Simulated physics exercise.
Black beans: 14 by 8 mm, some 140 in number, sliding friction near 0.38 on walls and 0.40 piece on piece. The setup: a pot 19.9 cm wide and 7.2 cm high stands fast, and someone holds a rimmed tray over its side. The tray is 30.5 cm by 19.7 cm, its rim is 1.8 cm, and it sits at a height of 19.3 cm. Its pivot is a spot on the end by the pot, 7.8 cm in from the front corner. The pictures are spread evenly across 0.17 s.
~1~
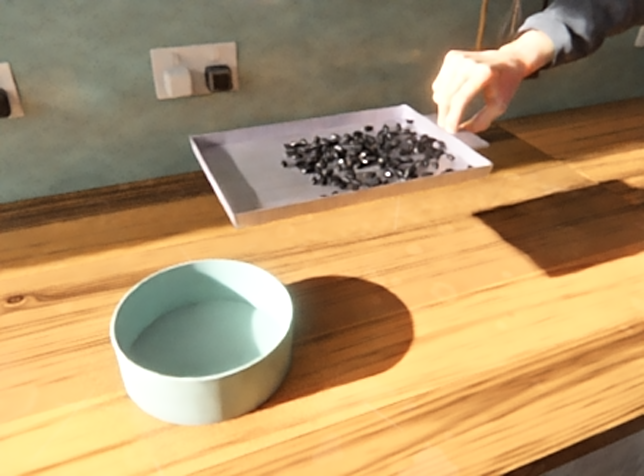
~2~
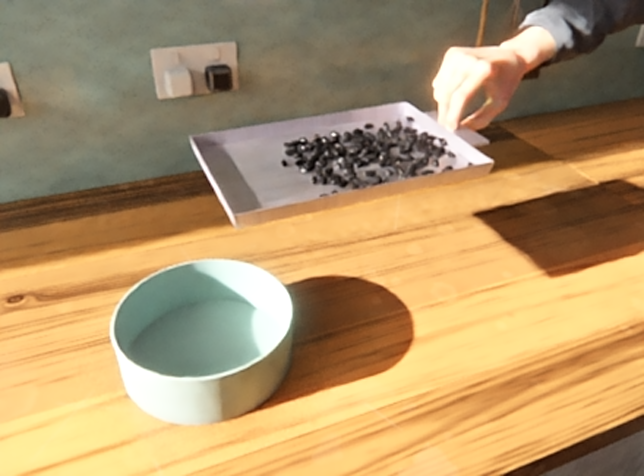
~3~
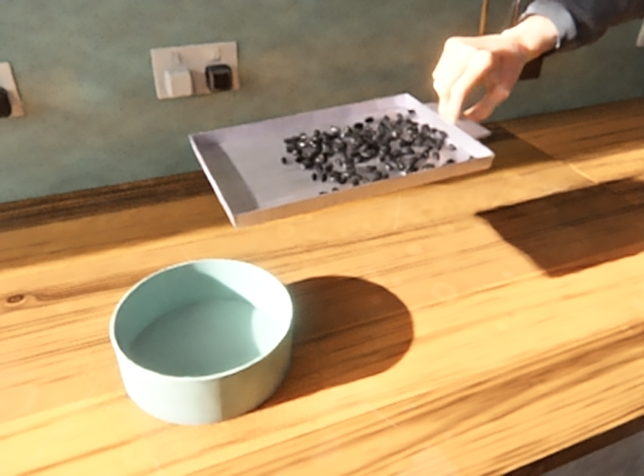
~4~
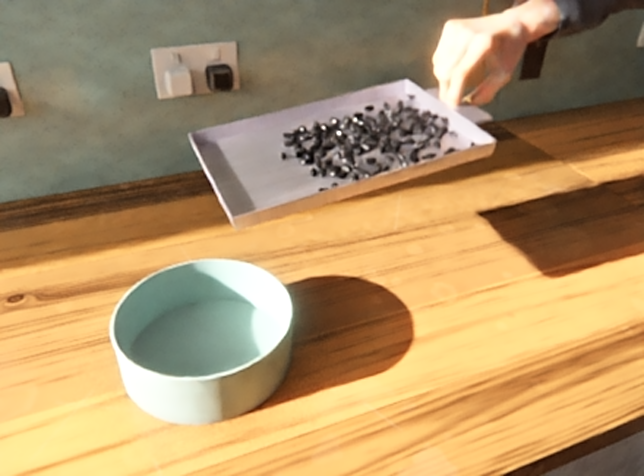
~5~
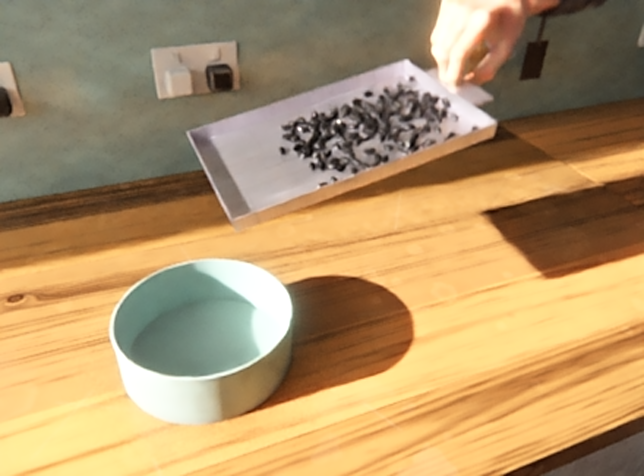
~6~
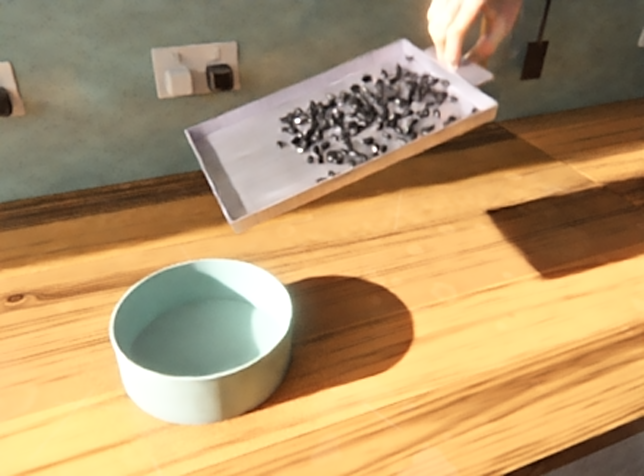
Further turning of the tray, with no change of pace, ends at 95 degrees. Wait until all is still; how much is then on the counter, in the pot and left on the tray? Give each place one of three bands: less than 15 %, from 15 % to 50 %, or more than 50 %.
Result: Counter: A little; pot: The greater portion; left on the tray: A little.
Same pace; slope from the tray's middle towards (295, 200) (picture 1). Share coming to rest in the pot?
Roughly 90 % of the pieces.
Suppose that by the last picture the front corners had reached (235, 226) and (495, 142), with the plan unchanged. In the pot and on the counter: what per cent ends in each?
Final per cent - pot 90, counter 10.
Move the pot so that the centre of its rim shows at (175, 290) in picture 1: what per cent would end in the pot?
With the pot there, close to 75 per cent.
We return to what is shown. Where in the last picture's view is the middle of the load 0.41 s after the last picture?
Look near (218, 217) in the last picture.
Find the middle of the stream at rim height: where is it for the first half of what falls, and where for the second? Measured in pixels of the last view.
First near (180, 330), then at (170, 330).
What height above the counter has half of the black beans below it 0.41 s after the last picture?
The halfway mark sits at about 20 cm.
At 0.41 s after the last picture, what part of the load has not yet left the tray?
Some 85 per cent of the load.
Then, 0.25 s after the last picture, tilt 57 degrees; the tray holds 100 %, the pot 0 %.
Then, 0.41 s after the last picture, tilt 82 degrees; the tray holds 85 %, the pot 0 %.
Then, 0.70 s after the last picture, tilt 95 degrees; the tray holds 5 %, the pot 85 %.
In the end, counter 5 %, pot 95 %, tray 0 %.
